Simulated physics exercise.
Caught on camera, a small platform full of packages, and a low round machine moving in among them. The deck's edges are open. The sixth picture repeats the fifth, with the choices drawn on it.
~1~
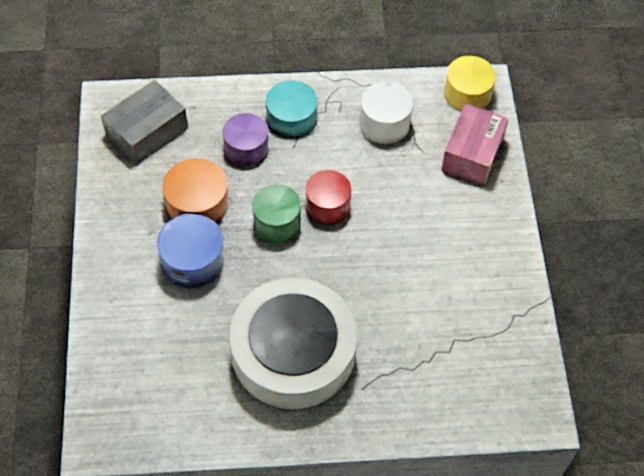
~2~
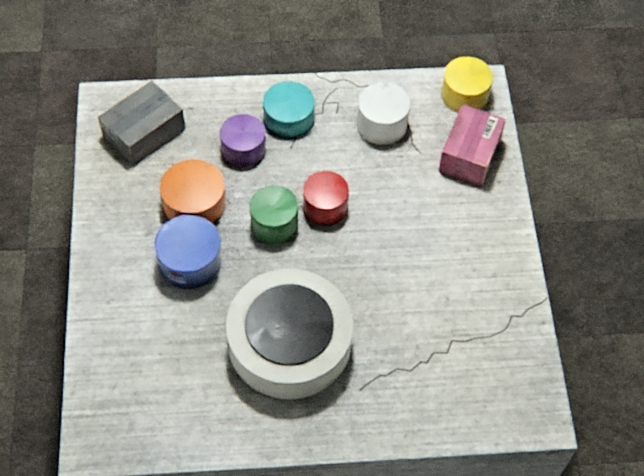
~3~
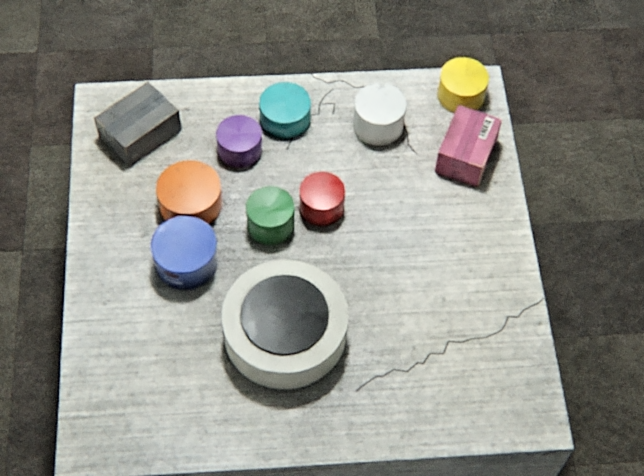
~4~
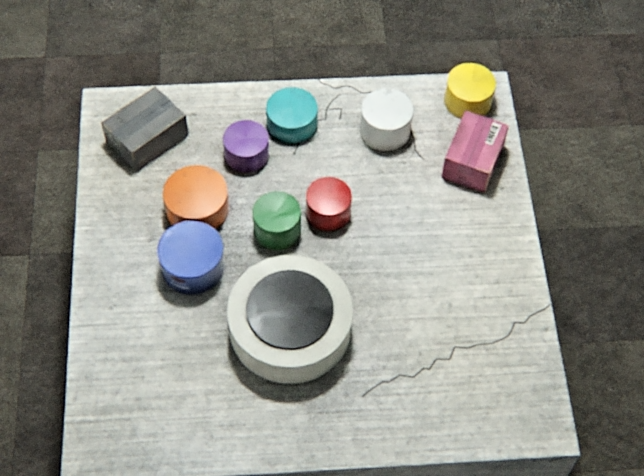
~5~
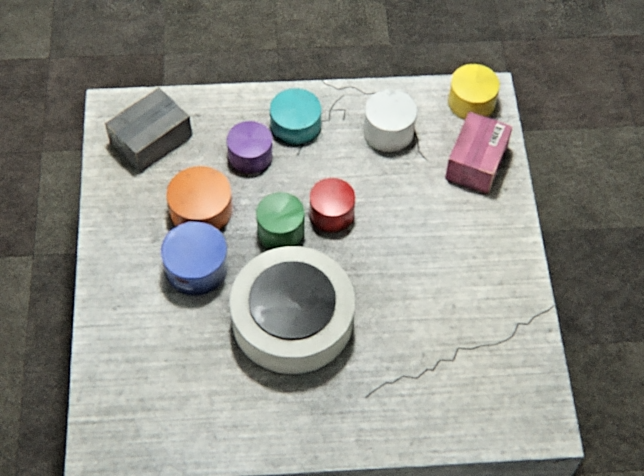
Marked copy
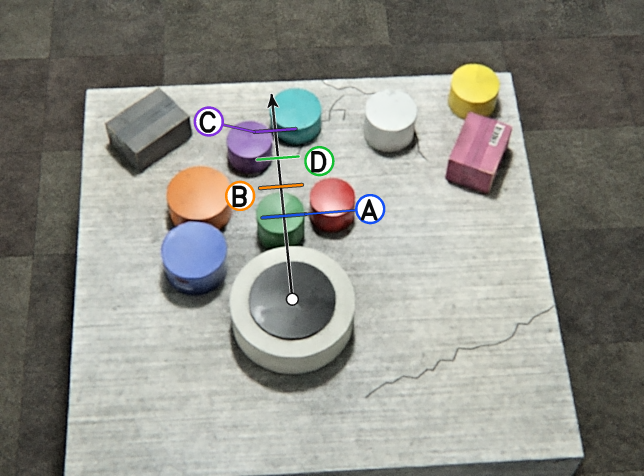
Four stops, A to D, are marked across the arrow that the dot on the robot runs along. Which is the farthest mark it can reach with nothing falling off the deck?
At C, and not beyond.
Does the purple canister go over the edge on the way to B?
By then, no.
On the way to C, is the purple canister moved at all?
Yes.
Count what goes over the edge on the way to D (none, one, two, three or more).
The count is none.
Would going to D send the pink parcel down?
No.
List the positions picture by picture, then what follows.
In the first frame, green canister (277, 214); orange canister (196, 194); red canister (328, 197).
In the second frame, robot (289, 333); blue pail (189, 253).
In the third frame, robot (285, 324); grey parcel (139, 123).
In the fourth frame, robot (291, 318); purple canister (247, 146).
In the fifth frame, robot (293, 309); white canister (390, 121); green canister (281, 221); orange canister (200, 202).
On the marked copy, A at (284, 216); B at (281, 186); C at (275, 130); D at (278, 158); the arrow from (292, 299) to (272, 95); the white dot at (292, 299).
With C. Early on, robot (286, 244); green canister (275, 177); red canister (338, 193).
Further on, robot (280, 183); turquoise canister (302, 100); purple canister (221, 113).
At the end, robot (276, 142); green canister (251, 86); turquoise canister (307, 87); nothing has fallen.
As for the rest, A is safe but short; B is safe but short; D is safe but short.
